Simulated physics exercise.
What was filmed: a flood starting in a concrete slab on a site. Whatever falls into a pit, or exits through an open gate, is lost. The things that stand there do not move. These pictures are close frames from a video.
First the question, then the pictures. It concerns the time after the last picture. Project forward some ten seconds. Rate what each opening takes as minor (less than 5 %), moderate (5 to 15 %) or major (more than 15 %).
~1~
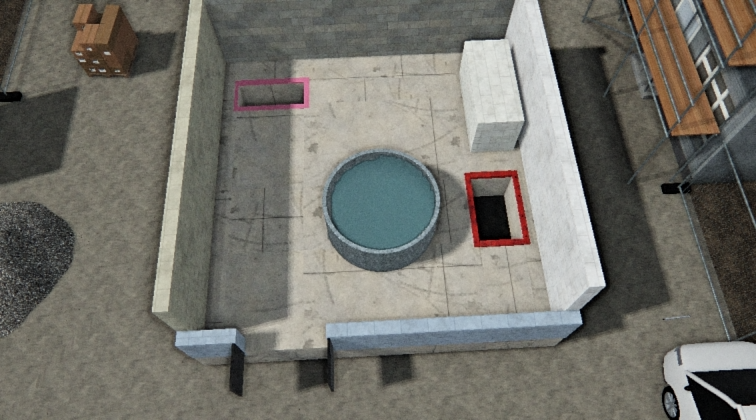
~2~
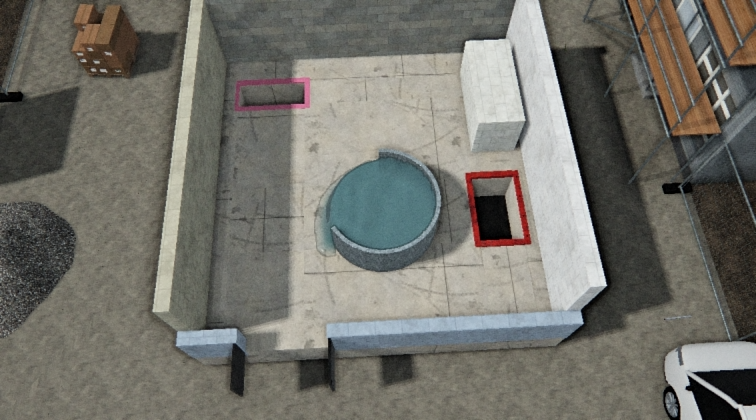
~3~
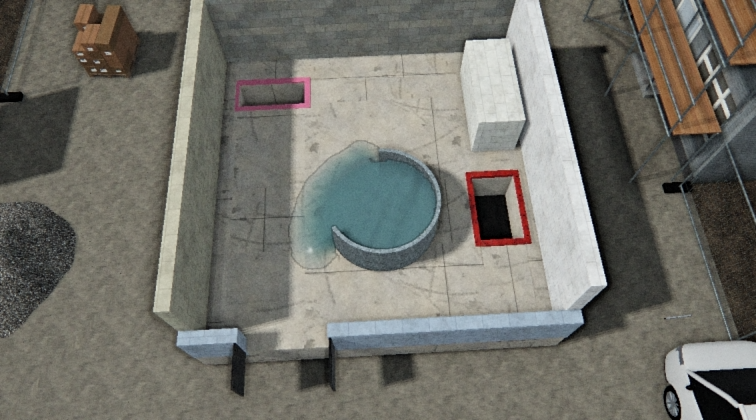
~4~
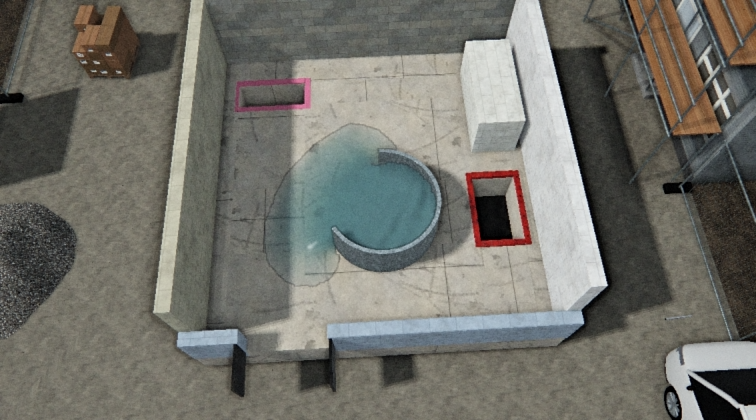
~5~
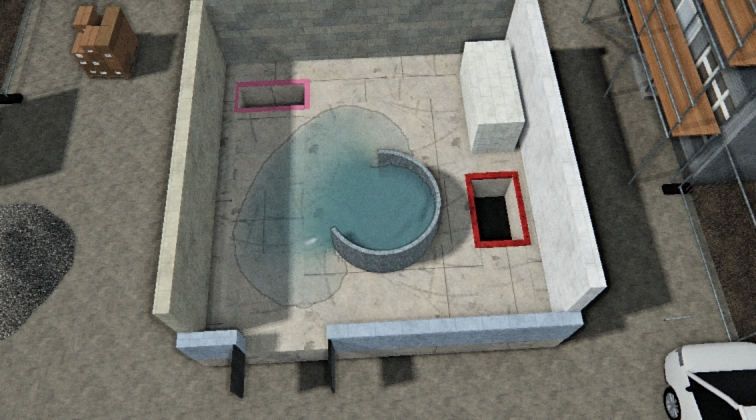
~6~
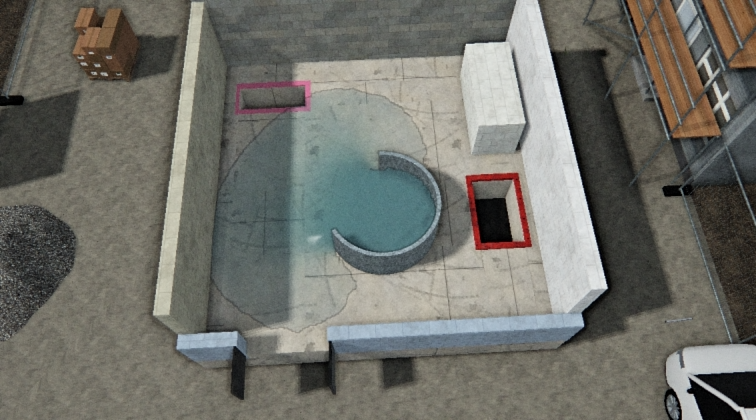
The gate - moderate, the red pit - minor, the pink pit - major.
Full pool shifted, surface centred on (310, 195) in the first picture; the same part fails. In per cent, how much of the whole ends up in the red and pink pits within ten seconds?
The red pit gets roughly 0 per cent and the pink pit roughly 55 per cent.
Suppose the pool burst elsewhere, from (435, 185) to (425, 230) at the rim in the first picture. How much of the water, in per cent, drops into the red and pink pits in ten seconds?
Red 55 %, pink 2 %.
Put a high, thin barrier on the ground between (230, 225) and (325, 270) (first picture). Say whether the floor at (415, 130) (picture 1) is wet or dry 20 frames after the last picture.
Point status: Unwetted.
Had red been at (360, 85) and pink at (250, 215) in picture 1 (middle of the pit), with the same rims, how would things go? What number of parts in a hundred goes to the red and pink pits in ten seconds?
Of the total, the red pit holds 20 per cent and the pink pit 40 per cent.
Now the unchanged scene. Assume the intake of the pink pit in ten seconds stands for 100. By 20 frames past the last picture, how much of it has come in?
Something like 65 in a hundred.
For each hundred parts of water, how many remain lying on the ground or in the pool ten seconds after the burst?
Close to 42 in a hundred.
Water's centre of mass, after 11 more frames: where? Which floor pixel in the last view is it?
Somewhere near (295, 183).
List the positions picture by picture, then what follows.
The round tank at (381, 201) is whole and still, in the first picture.
The front is at (328, 253), out from the gap at (336, 194), in the second picture.
The front is at (304, 262), out from the gap at (337, 195), in the third picture.
The front is at (288, 276), out from the gap at (337, 197), in the fourth picture.
The front is at (353, 109), out from the gap at (337, 198), in the fifth picture.
The front is at (337, 92), out from the gap at (337, 200), in the sixth picture.
A moment on, water covers 50 % of the floor; the gate 0 %, the red pit 0 %, the pink pit 4 %.
Next, water covers 50 % of the floor; the gate 1 %, the red pit 0 %, the pink pit 14 %.
Then, water covers 70 % of the floor; the gate 3 %, the red pit 0 %, the pink pit 31 %.
Later, water covers 90 % of the floor; the gate 6 %, the red pit 0 %, the pink pit 44 %.
In the end, water covers 95 % of the floor; the gate 9 %, the red pit 1 %, the pink pit 49 %.
